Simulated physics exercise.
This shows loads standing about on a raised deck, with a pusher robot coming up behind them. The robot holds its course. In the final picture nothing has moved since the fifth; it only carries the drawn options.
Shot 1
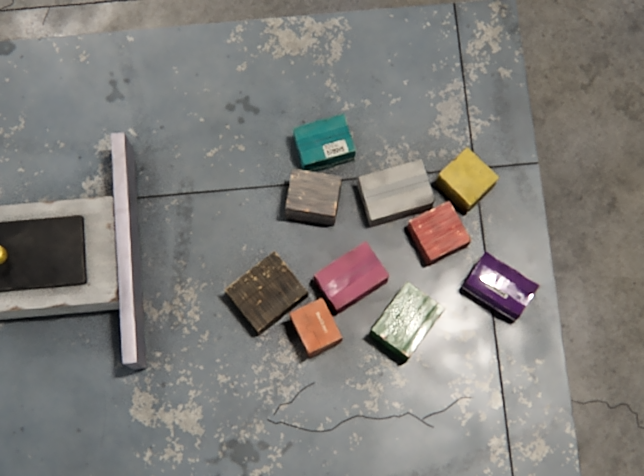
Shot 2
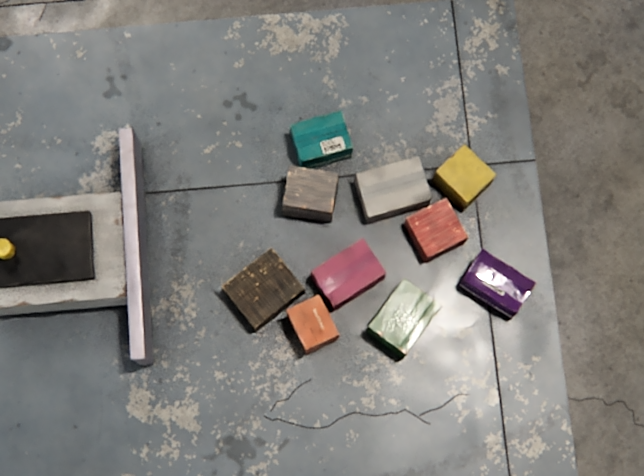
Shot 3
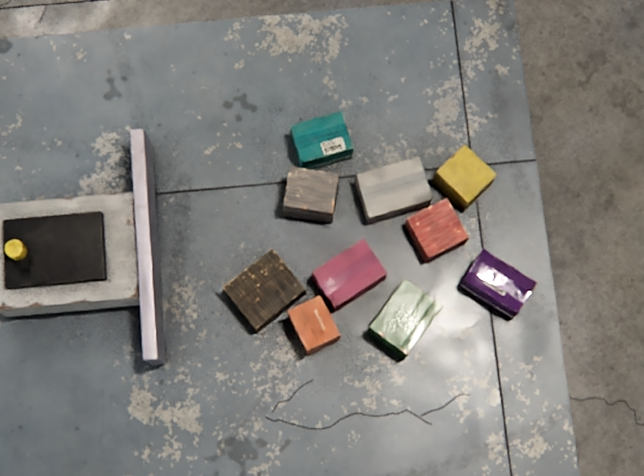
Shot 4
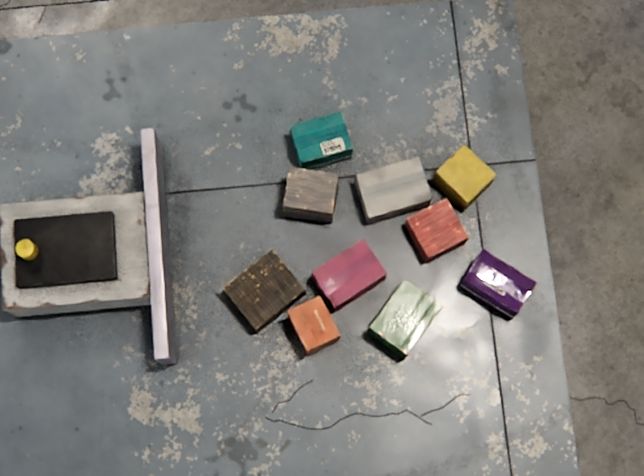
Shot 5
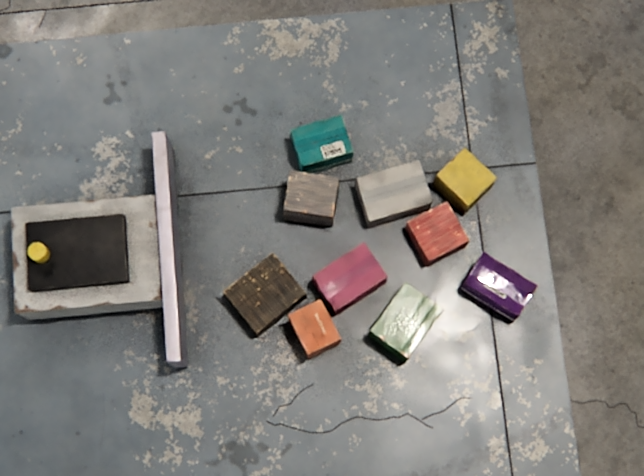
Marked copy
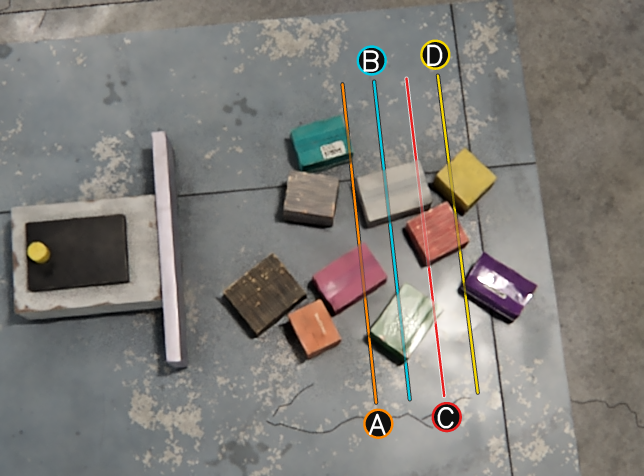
A pale pusher robot with a long upright blade, a black panel and a yellow knob sits at the left of a worn blue-grey deck, seen from above. To its right lie scattered blocks: teal, brownish grey, pale grey and yellow above, red and purple at right, dark brown, pink, orange and green below. The robot slides steadily rightward, blade first, while the blocks stay put.
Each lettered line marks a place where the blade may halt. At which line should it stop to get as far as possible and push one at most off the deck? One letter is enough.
B.
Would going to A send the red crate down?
No.
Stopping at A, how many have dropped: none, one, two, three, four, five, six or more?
By then, none.
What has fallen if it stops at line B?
It is the purple parcel.
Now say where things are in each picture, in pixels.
The first picture shows pink parcel (351, 278); orange box (316, 328); grey crate (314, 198).
The second picture shows robot (50, 248); white parcel (393, 190).
The third picture shows robot (63, 249); green crate (405, 319).
The fourth picture shows robot (73, 249); black crate (265, 291).
The fifth picture shows robot (85, 251); yellow crate (465, 182); pink parcel (350, 279); orange box (315, 330).
On the copy, A at (359, 238); B at (391, 235); C at (425, 232); D at (457, 229).
On B. First, robot (166, 244); orange box (321, 337); pink parcel (360, 277).
Then, robot (247, 236); purple parcel (504, 287); yellow crate (473, 178).
Finally, robot (308, 231); purple parcel over the edge; yellow crate (528, 165); one fallen.
By contrast, A is within the limit but short; C drops three; D drops four.
